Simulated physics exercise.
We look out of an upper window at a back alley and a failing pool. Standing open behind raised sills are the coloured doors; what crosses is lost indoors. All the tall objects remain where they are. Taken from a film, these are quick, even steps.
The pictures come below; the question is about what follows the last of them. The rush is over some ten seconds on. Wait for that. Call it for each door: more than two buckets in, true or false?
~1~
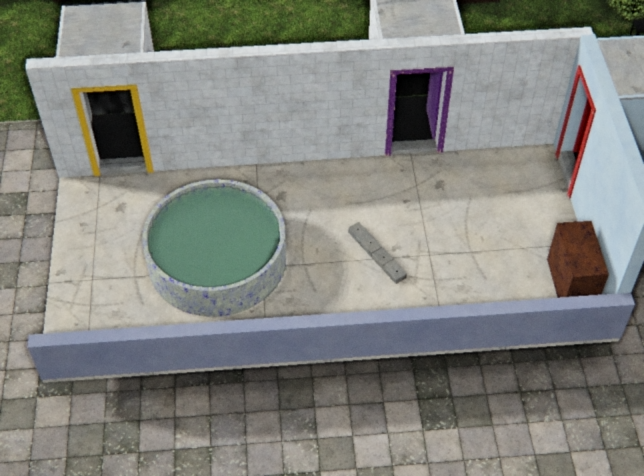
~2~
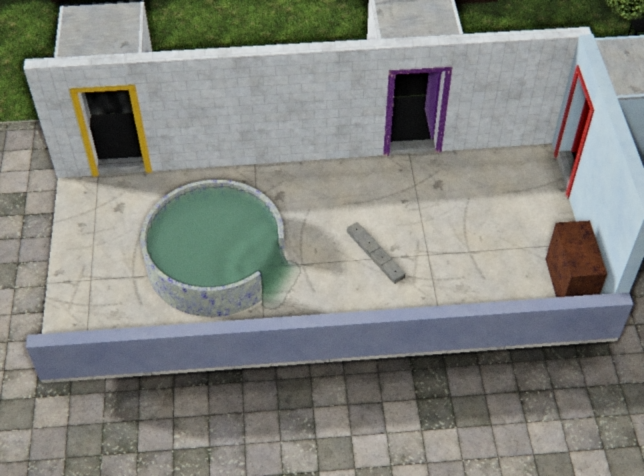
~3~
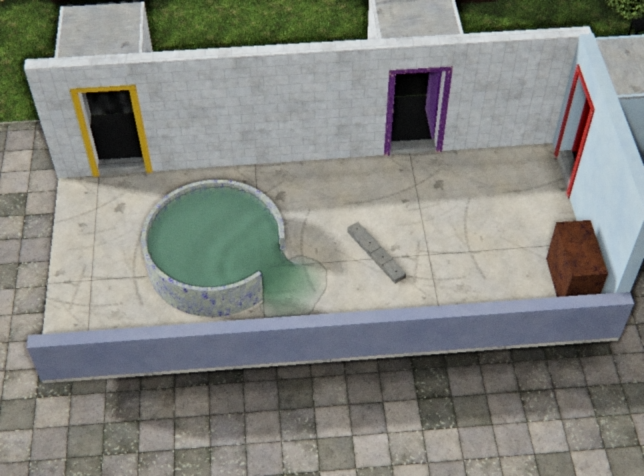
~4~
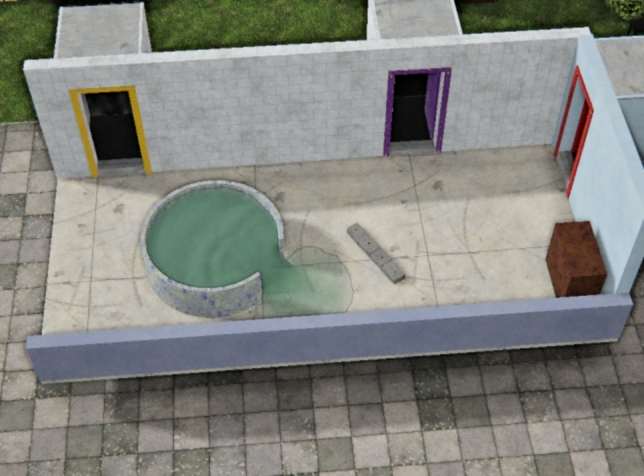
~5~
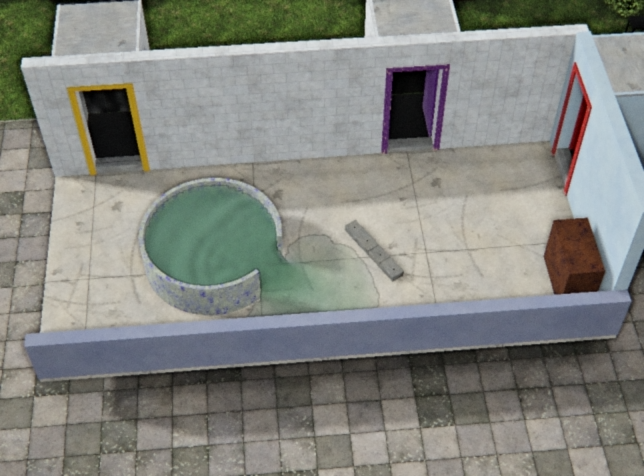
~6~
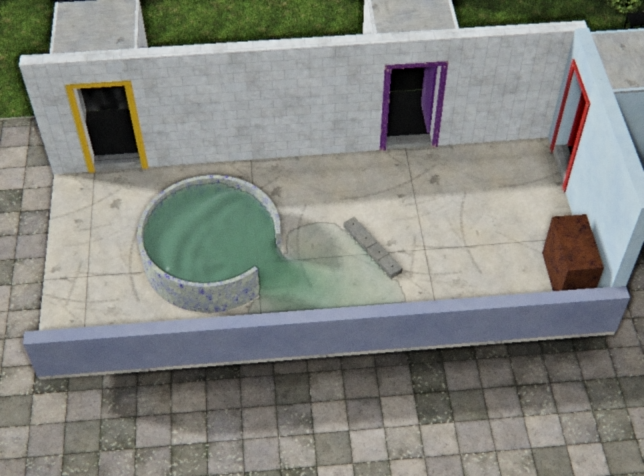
Red door false, yellow door false, purple door false.
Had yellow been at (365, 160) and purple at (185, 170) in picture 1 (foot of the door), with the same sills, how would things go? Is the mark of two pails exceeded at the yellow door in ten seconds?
Well, the yellow door remains short of it.
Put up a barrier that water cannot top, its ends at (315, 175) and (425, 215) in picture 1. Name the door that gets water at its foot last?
My pick is the yellow-painted one.
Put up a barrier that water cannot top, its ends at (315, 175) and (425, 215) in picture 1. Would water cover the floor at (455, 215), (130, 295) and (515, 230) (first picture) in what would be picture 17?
In turn: Not flooded, dry, clear.
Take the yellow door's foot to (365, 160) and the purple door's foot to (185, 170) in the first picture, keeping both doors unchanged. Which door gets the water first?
I'd go with the door marked red.
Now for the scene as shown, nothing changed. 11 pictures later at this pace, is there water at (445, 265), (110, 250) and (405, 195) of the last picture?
Result, in order: Waterlogged / unflooded / unflooded.
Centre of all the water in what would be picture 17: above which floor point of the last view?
That comes out near (275, 271).
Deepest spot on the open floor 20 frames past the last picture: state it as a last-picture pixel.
Estimated pixel: (594, 311).
A moment on, water covers 20 % of the floor; the red door not reached, the yellow door not reached, the purple door not reached.
Next, water covers 30 % of the floor; the red door not reached, the yellow door not reached, the purple door not reached.
Then, water covers 50 % of the floor; the red door wet at the sill, nothing in, the yellow door not reached, the purple door not reached.
Later, water covers 70 % of the floor; the red door wet at the sill, nothing in, the yellow door not reached, the purple door wet at the sill, nothing in.
In the end, water covers 90 % of the floor; the red door wet at the sill, nothing in, the yellow door wet at the sill, nothing in, the purple door wet at the sill, nothing in.
